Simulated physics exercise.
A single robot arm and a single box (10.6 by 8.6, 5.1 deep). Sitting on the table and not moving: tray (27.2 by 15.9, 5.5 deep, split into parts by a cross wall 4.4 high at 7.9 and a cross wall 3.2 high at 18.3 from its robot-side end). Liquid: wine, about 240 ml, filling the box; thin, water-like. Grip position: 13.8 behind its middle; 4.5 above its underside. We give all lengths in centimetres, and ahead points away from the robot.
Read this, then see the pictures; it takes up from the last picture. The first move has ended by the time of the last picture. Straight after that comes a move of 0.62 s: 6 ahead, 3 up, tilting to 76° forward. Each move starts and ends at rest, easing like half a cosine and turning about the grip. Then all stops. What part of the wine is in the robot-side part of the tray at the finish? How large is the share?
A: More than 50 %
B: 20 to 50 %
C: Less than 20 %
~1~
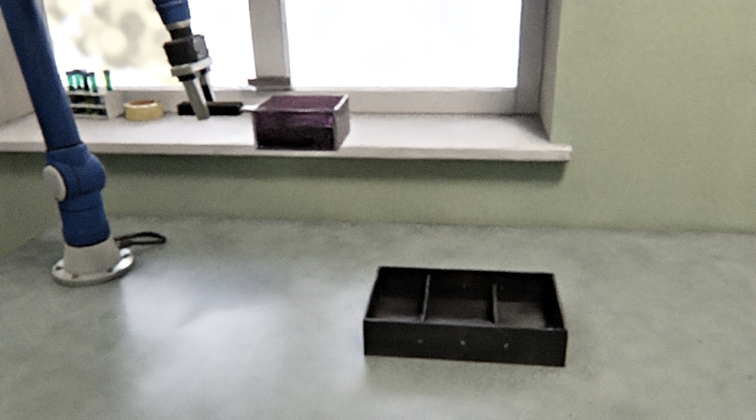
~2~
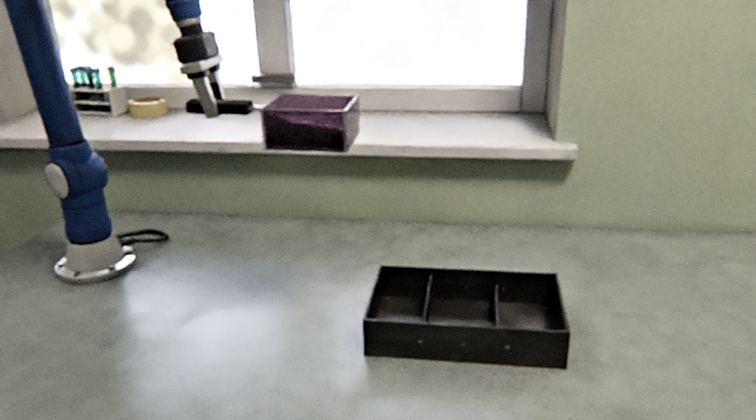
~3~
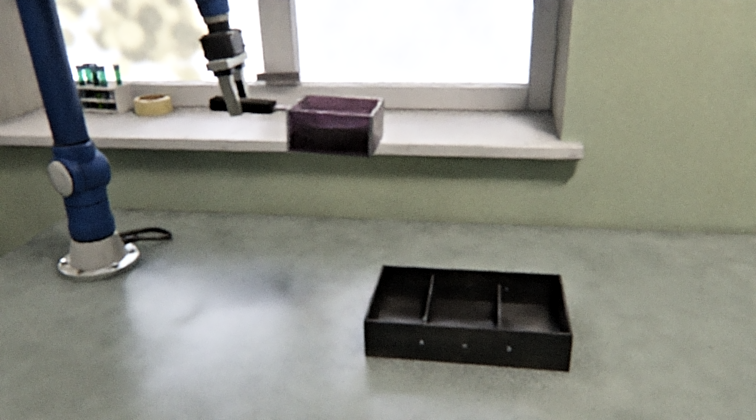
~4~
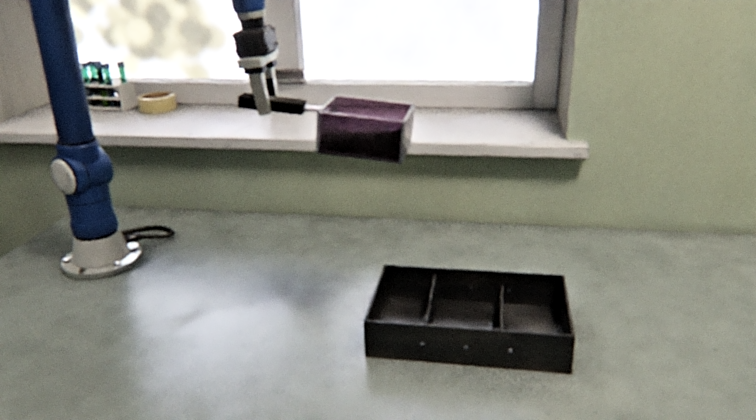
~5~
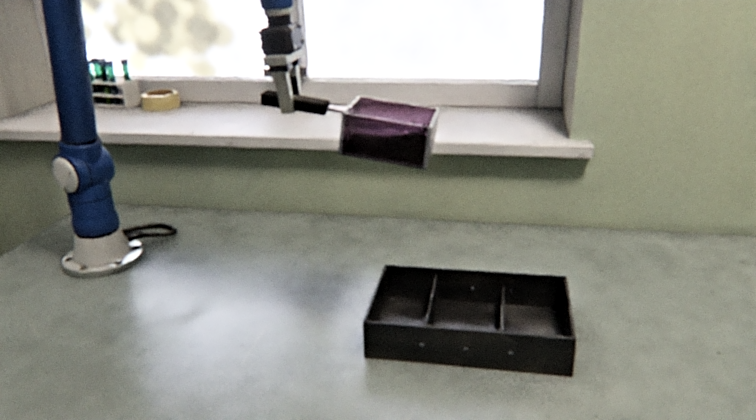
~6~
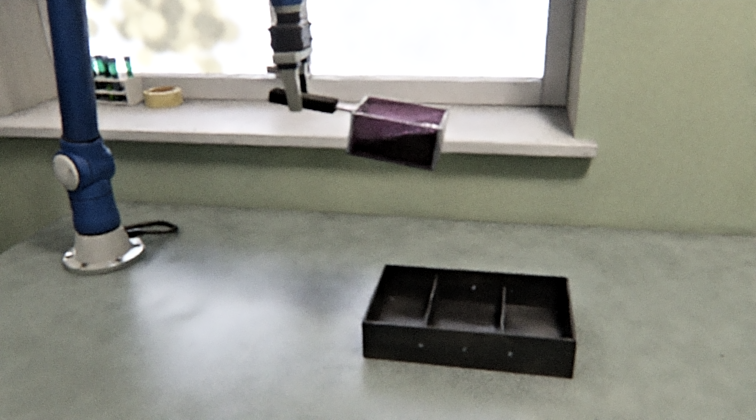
20 to 50 %.
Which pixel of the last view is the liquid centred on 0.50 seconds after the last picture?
Somewhere close to (407, 232), I'd say.
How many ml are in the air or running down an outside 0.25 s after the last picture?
Reading: Near 0 ml.
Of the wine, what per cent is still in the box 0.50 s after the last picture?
Remaining: Close to 50 %.
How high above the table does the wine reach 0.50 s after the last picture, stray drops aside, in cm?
Max height: Near 21 cm above the table.
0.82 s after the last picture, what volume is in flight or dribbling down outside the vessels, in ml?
35 ml.
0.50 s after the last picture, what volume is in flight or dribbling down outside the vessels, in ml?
Outside the vessels: Near 80 ml.
Then, 0.25 s on, tilted 32° forward, liquid up to 27 above the table; 235 ml in the box.
Then, 0.50 s on, tilted 70° forward, liquid up to 22 above the table; 120 ml in the box, 35 ml in the middle part, 75 ml in the air or running down outside.
Then, 0.82 s on, tilted 76° forward, liquid up to 64 above the table; 80 ml in the middle part, 60 ml in the box, 50 ml in the robot-side part, 5 ml in the far-side part, 5 ml on the table or floor, 35 ml in the air or running down outside.
Then, 1.62 s on, tilted 76° forward, liquid up to 19 above the table; 85 ml in the middle part, 85 ml in the robot-side part, 40 ml in the box, 20 ml on the table or floor, 10 ml in the far-side part.
In the end, 85 ml in the middle part, 85 ml in the robot-side part, 40 ml in the box, 20 ml on the table or floor, 10 ml in the far-side part. That is 35 % in the robot-side part of the tray.
